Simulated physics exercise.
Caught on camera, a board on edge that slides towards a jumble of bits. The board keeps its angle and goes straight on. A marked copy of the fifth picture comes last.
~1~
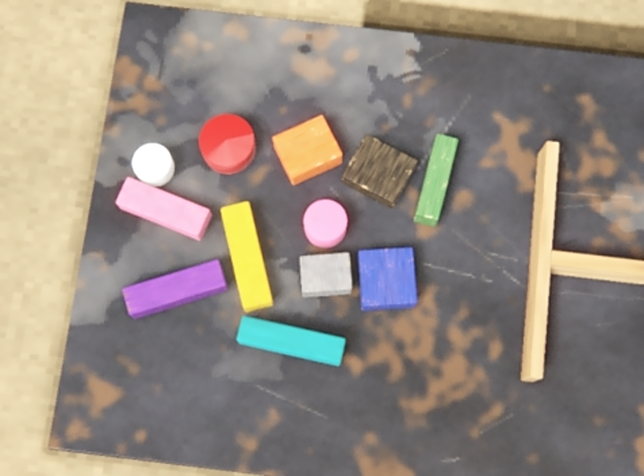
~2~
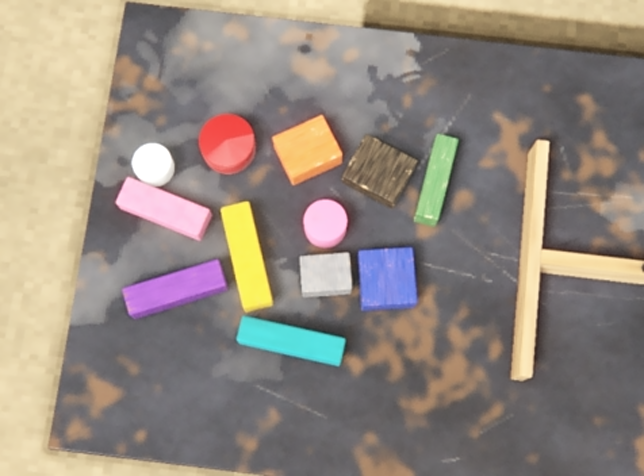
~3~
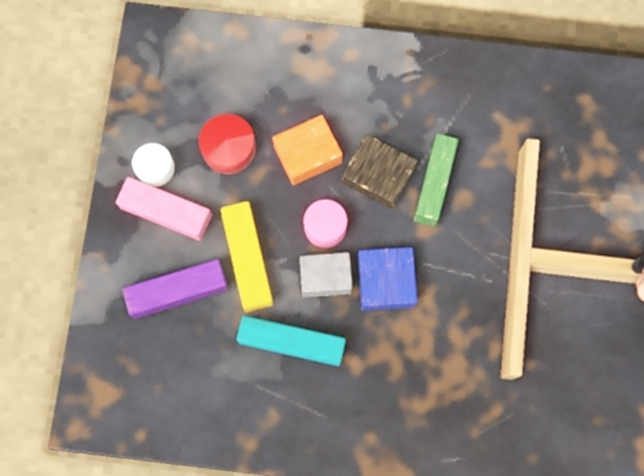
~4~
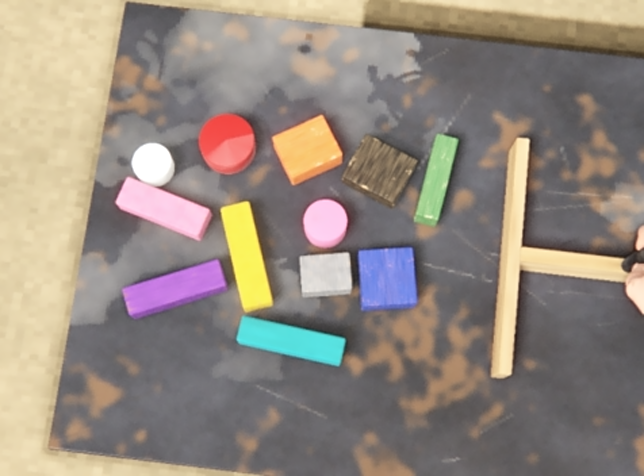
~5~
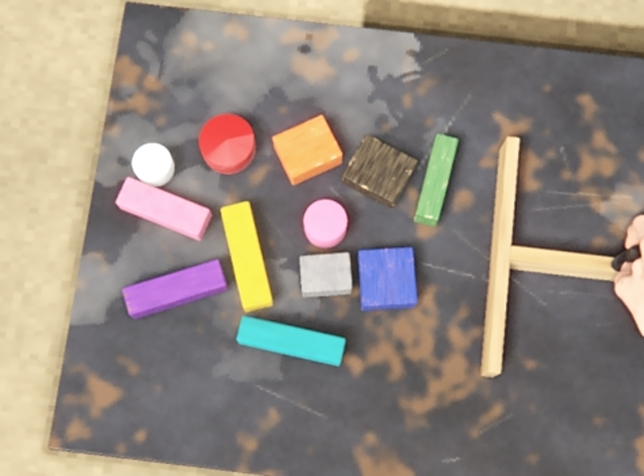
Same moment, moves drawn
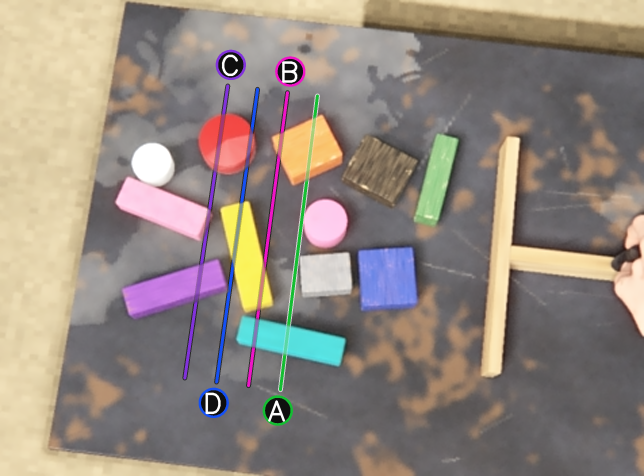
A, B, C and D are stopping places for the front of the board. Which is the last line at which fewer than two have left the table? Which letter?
No second one falls up to B.
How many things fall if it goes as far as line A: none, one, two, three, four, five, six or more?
The count is none.
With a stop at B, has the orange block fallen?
No.
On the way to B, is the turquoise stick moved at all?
Yes.
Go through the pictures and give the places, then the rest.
The first picture shows white tin (154, 165); orange block (307, 150); turquoise stick (291, 341).
The second picture shows board (535, 255); green bar (436, 181).
The third picture shows board (525, 254); pink bar (164, 209).
The fourth picture shows board (514, 253); yellow bar (247, 257).
The fifth picture shows board (504, 252); black block (379, 172); purple bar (176, 289); grey block (325, 275).
On the marked copy, A at (300, 238); B at (269, 234); C at (207, 227); D at (238, 231).
Following B. Soon after the start, board (419, 242); orange block (300, 150); green bar (406, 177).
Later, board (335, 232); white tin (143, 169); purple bar (139, 289).
In the end, board (273, 225); pink bar (94, 209); purple bar (86, 296); none fallen.
As for the rest, A is within the limit but short; C drops three; D drops three.
